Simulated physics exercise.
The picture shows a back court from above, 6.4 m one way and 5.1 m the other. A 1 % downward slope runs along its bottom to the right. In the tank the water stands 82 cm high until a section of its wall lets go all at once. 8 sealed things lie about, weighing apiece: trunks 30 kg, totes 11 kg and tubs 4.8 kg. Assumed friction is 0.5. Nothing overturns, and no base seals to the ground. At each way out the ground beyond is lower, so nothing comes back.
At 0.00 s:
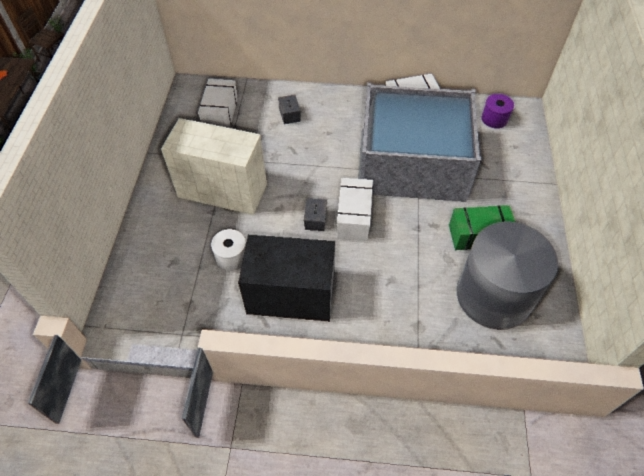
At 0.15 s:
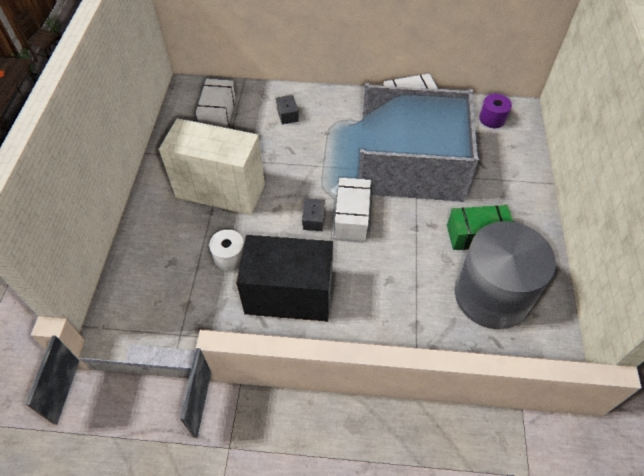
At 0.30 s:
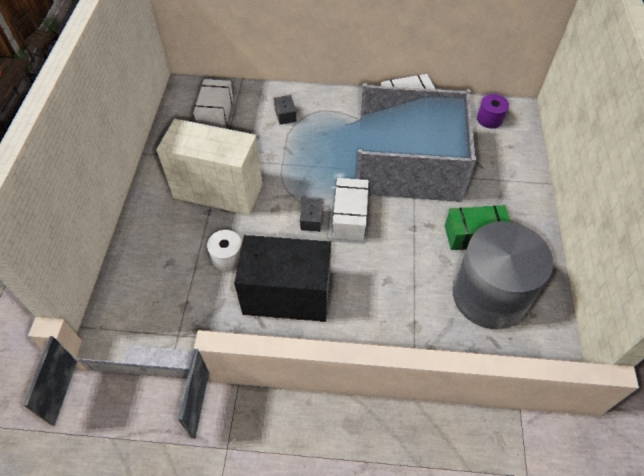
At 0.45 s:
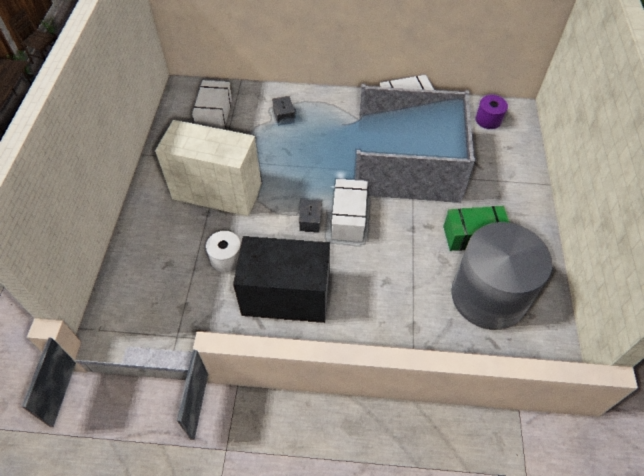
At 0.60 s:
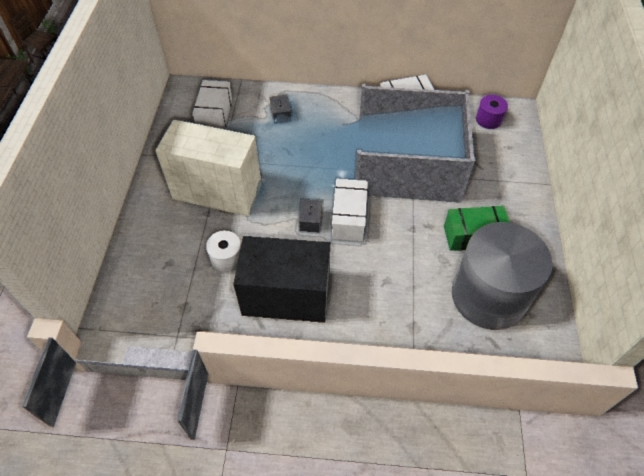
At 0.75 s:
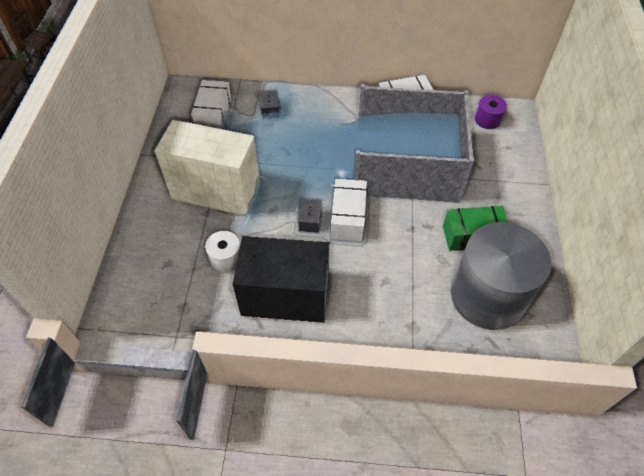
A walled back court with a stone floor is seen from above, with a square grey tank of blue water near the back wall. A cream block stands at left, a black box and grey cylinder nearer the front, with white, green and purple things around them. The tank's left side opens and water spreads leftward across the floor, around the cream block, shifting a small dark box slightly.
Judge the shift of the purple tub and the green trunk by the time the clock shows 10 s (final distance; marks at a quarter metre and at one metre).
Result: Purple tub: Is displaced far, green trunk: Scarcely budges.
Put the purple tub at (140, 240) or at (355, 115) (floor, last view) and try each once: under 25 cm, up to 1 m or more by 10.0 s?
Results, in order: Borne far off, then borne far off.
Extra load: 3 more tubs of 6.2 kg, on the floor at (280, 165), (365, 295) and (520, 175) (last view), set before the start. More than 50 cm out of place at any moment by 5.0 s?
In the order listed: Across the line; behind the line; behind the line.
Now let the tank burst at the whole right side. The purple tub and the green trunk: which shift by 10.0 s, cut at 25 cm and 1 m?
In that case the purple tub ends far away, the green trunk is nudged along.
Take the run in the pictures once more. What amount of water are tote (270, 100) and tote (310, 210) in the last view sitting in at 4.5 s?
Roughly 12 and 8 cm.
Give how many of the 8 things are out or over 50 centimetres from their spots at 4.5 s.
Result: 3.
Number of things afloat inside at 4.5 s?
The number is 2.
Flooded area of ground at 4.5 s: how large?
Near 23 m2 in all.
After 2.0 s the purple tub is near (493, 104), 0.0 m from its start, aground; the green trunk is near (479, 220), 0.0 m from its start, aground; 0 of 8 are out; 2 afloat.
After 4.5 s the purple tub is near (493, 104), 0.0 m from its start, aground; the green trunk is near (479, 220), 0.0 m from its start, aground; 1 of 8 are out; 2 afloat.
After 7.0 s the purple tub is near (518, 156), 1.2 m from its start, afloat; the green trunk is near (479, 220), 0.0 m from its start, aground; 1 of 8 are out; 1 afloat.
After 10.0 s the purple tub is near (546, 266), 3.1 m from its start, afloat; the green trunk is near (479, 220), 0.0 m from its start, aground; 1 of 8 are out; 1 afloat.
